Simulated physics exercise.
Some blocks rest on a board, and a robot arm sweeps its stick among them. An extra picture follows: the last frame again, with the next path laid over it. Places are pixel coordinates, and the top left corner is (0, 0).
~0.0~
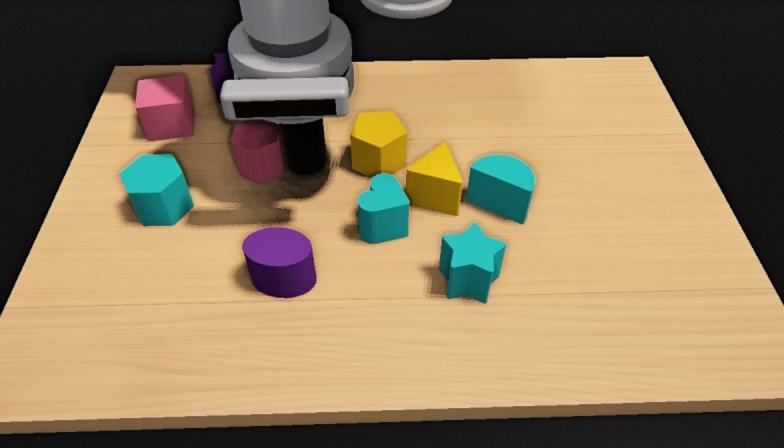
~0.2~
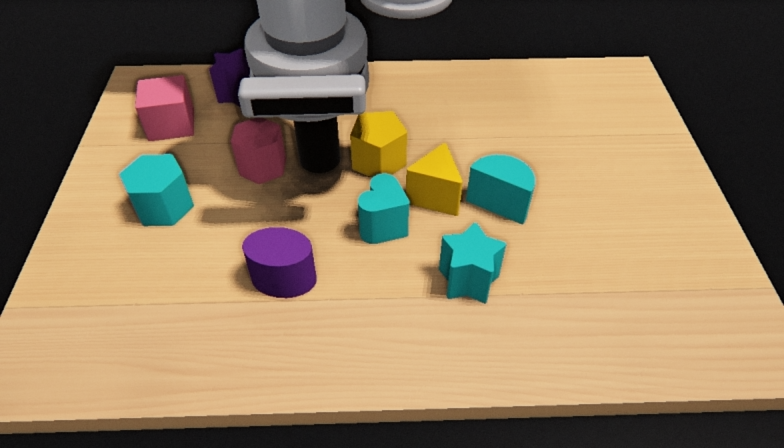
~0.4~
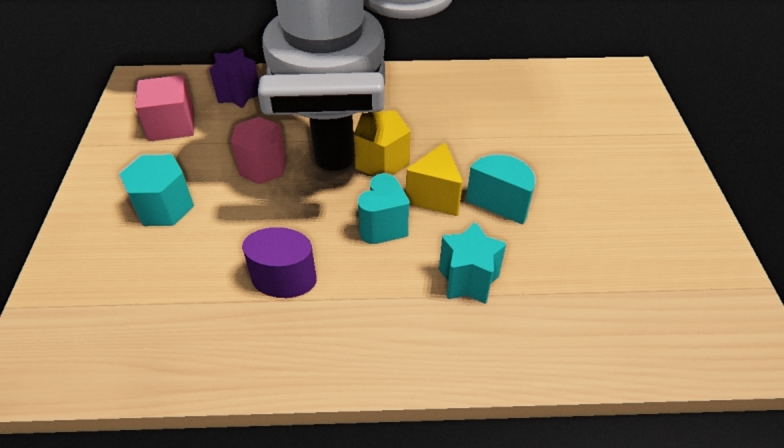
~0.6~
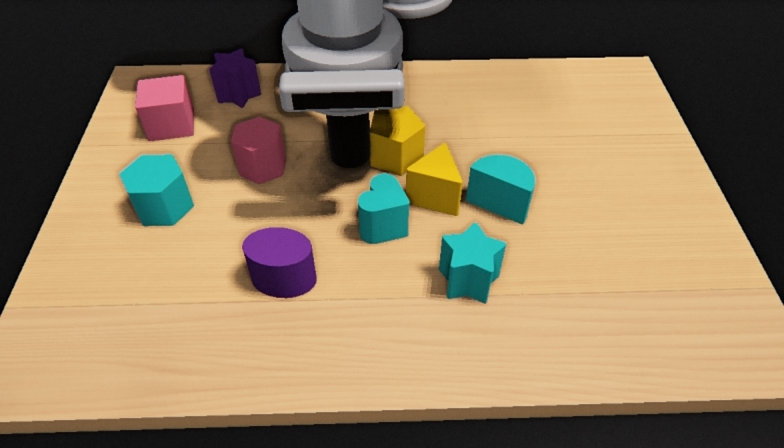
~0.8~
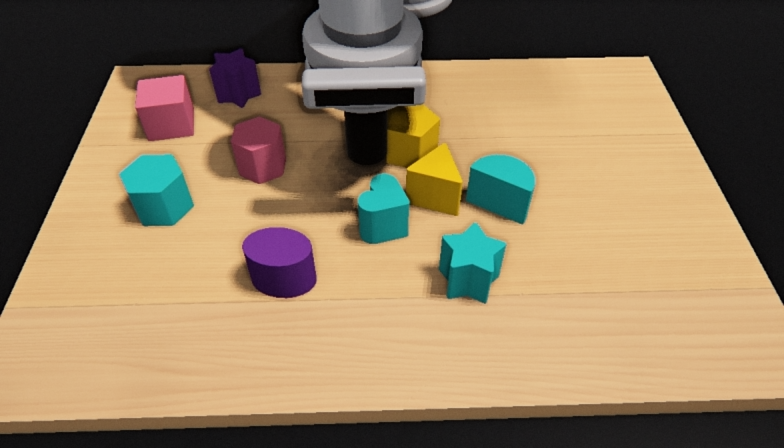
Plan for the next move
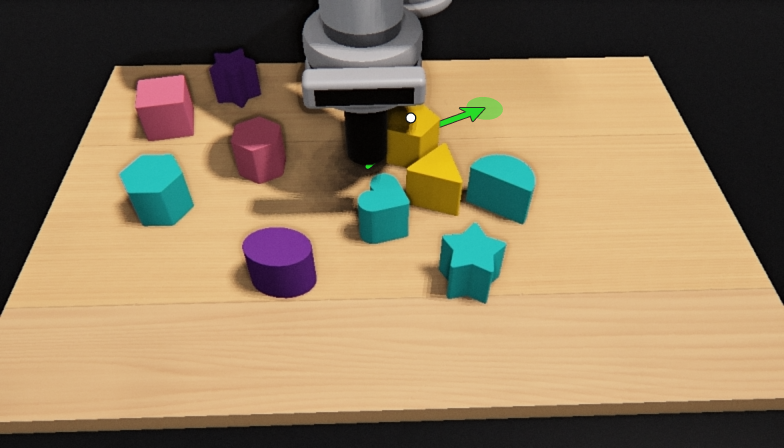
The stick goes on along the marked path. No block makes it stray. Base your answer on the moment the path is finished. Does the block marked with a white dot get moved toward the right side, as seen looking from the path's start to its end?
Yes - that is the case.
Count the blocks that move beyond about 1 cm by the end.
Going by the path, one of them shifts by more than about 1 cm.
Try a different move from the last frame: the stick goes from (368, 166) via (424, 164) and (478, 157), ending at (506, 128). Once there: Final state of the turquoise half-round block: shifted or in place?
Put simply, it stays right there.
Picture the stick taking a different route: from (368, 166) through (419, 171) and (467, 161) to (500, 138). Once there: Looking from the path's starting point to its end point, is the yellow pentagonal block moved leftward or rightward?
Gets pushed left.
The drawn path runs from (368, 166) by way of (403, 141) and (444, 123) to (485, 108); the dot is on the yellow pentagonal block.
What follows on the original path. One third of the way, stick at (404, 126); yellow pentagonal block at (452, 102), turned 30° clockwise.
Two thirds of the way, stick at (445, 108); yellow pentagonal block at (489, 98), turned 80° clockwise.
At the end, stick at (487, 94); turquoise heart-shaped block not moved; yellow pentagonal block at (511, 98), turned 130° clockwise.
